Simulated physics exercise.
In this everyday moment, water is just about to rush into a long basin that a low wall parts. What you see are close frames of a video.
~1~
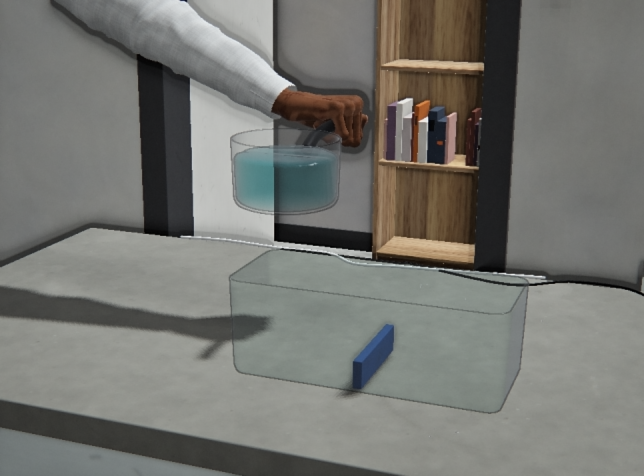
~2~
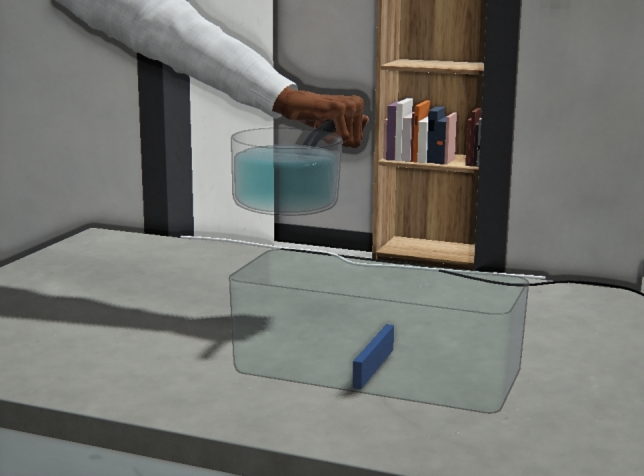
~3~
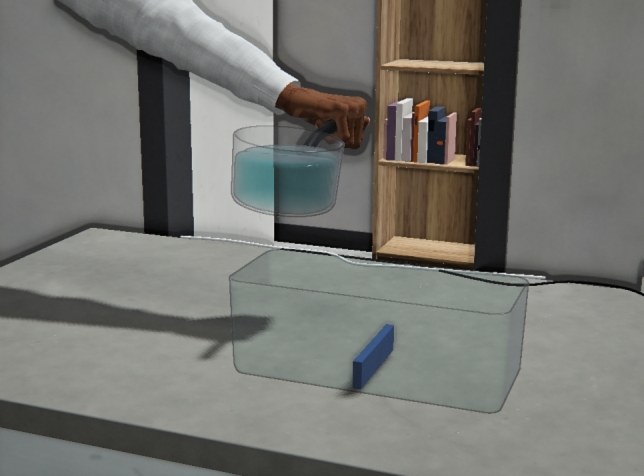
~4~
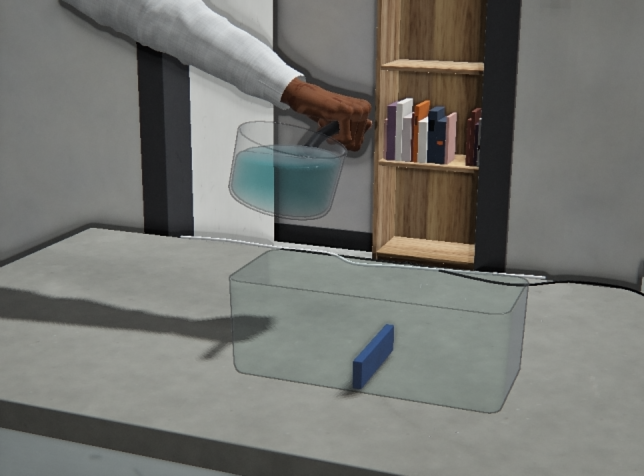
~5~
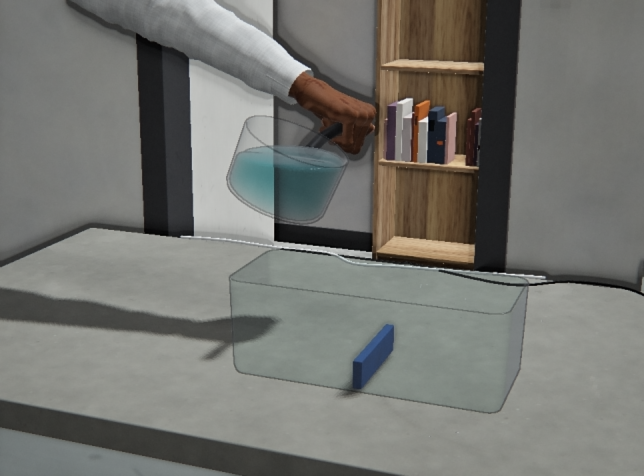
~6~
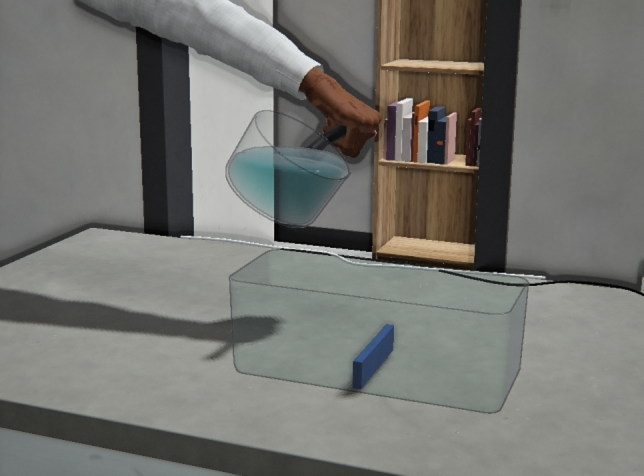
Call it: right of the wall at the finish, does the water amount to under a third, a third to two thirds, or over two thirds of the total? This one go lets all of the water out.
A third to two thirds of the total.
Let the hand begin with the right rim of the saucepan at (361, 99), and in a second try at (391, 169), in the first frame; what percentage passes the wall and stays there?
About 85 % the first time, about 90 % the second.
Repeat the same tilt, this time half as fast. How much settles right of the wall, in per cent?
About 65 per cent.
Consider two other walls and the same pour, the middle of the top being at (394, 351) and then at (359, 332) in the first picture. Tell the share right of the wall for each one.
The first placement gives around 30 percent, the second 70 percent.
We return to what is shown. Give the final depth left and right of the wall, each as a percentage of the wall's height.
I'd say close to 40 per cent on the left side and 50 on the right.
A moment on, the saucepan is tipped on its side and 34 per cent is still to pour, 6 is left of the wall and 22 right of it.
Next, the saucepan is tipped right over and 6 per cent is still to pour, 34 is left of the wall and 53 right of it.
Then the saucepan is tipped right over and 0 per cent is still to pour, 45 is left of the wall and 52 right of it.
Later the saucepan is tipped right over and 0 per cent is still to pour, 46 is left of the wall and 53 right of it.
In the end 46 per cent lies left of the wall, 53 right of it and 1 outside.
